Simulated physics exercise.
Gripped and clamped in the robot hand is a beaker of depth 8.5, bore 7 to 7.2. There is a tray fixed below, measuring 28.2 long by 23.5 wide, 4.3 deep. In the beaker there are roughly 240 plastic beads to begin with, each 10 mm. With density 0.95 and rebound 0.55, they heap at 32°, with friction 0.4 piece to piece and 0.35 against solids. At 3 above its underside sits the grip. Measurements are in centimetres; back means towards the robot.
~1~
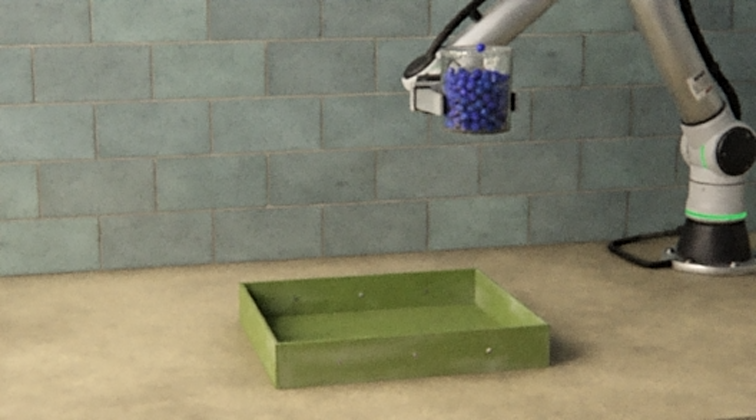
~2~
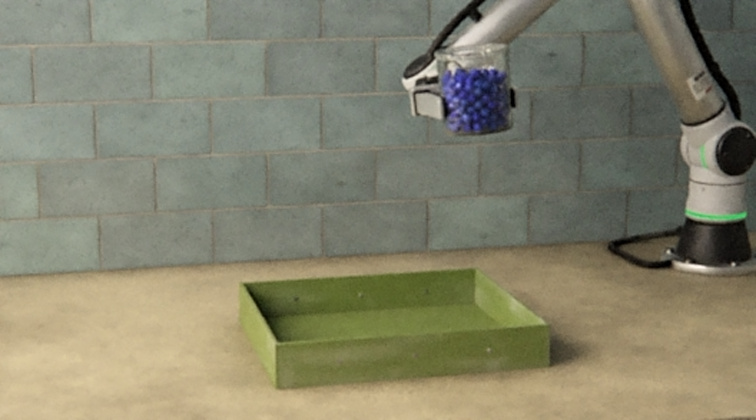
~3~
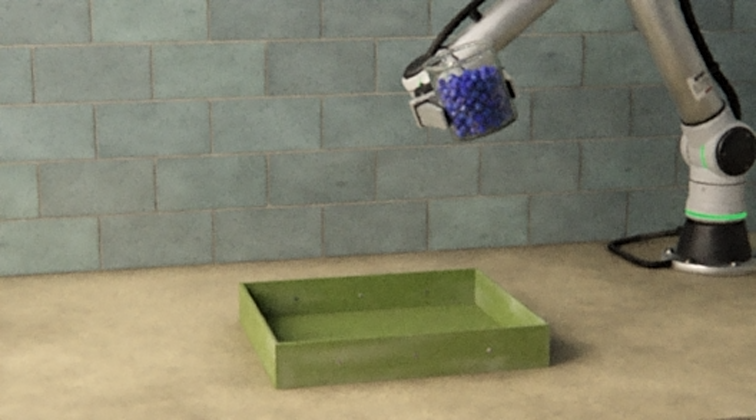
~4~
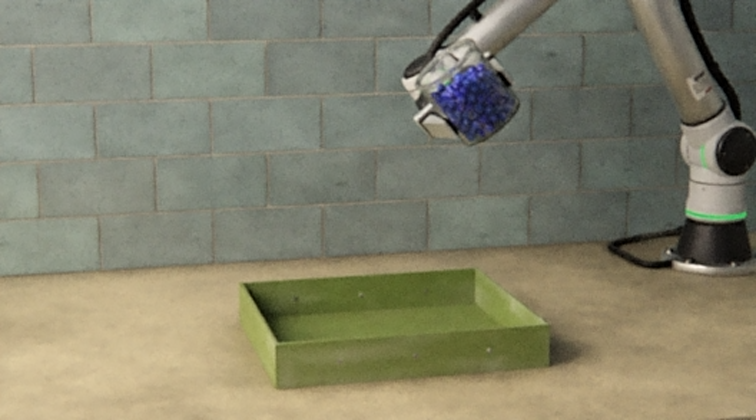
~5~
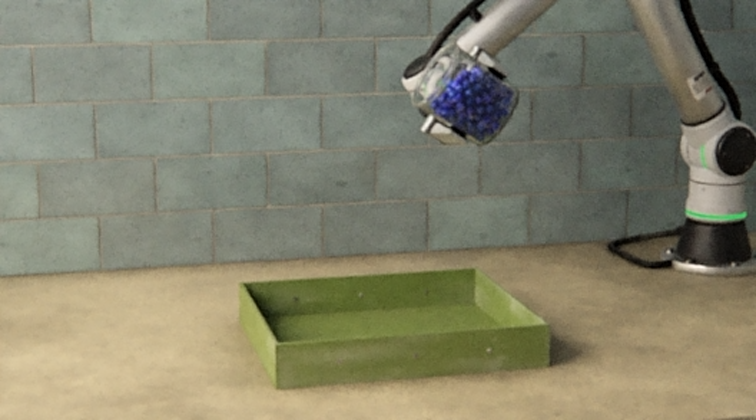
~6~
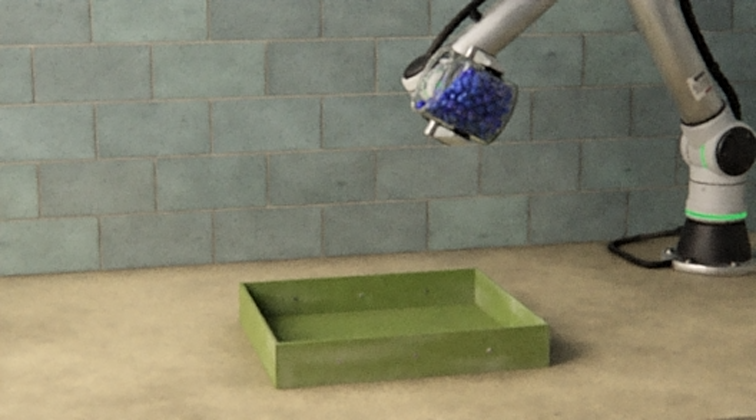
To begin with, a robot arm holds a clear container of blue beads upright above and behind an empty green tray on a tan surface. The gripper then tilts the container steadily to the left, and the beads shift toward its mouth, all still inside as it leans well over.
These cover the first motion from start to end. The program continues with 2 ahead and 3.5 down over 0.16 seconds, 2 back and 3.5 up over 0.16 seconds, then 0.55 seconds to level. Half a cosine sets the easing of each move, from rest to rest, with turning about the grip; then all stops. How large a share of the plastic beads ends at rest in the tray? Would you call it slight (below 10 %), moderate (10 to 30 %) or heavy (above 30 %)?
I would call it slight.
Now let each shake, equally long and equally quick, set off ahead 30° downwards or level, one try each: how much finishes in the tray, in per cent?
Near 0 and 5 percent respectively.
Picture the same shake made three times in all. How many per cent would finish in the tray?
About 0 per cent, then.
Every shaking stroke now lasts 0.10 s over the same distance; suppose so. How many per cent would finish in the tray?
Roughly 0 percent would.
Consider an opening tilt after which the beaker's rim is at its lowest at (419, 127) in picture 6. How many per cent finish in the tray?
The share is around 10 %.
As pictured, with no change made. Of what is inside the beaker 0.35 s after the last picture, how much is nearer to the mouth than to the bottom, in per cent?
Roughly 35 %.
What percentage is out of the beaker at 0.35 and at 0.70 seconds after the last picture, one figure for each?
I'd put it near 0 percent first and near 0 percent later.
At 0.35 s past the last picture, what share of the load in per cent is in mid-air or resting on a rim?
0 per cent.
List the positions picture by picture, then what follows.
The beaker middle at (476, 91), level; upper third of the load around (476, 81), from x 450 to 505, top at y 50; 242 in the beaker, in the first frame.
The beaker middle at (475, 91), tilted 6° forward; upper third of the load around (476, 81), from x 445 to 505, top at y 70, in the second frame.
The beaker middle at (472, 92), tilted 21° forward; upper third of the load around (475, 84), from x 440 to 510, top at y 70, in the third frame.
The beaker middle at (469, 94), tilted 41° forward; upper third of the load around (474, 85), from x 435 to 510, top at y 65, in the fourth frame.
The beaker middle at (467, 96), tilted 56° forward; upper third of the load around (474, 86), from x 435 to 510, top at y 70, in the fifth frame.
The beaker middle at (466, 97), tilted 62° forward; upper third of the load around (475, 87), from x 420 to 510, top at y 70; 242 in the beaker, in the sixth frame.
Then, 0.35 s on, tilted 62° forward, highest piece 29 above the table; 242 in the beaker.
Then, 0.70 s on, tilted 14° forward, highest piece 31 above the table; 242 in the beaker.
Then, 1.07 s on, level, highest piece 31 above the table; 242 in the beaker.
Then, 2.12 s on, level, highest piece 31 above the table; 242 in the beaker.
In the end, 242 in the beaker. That is 0 % in the tray.
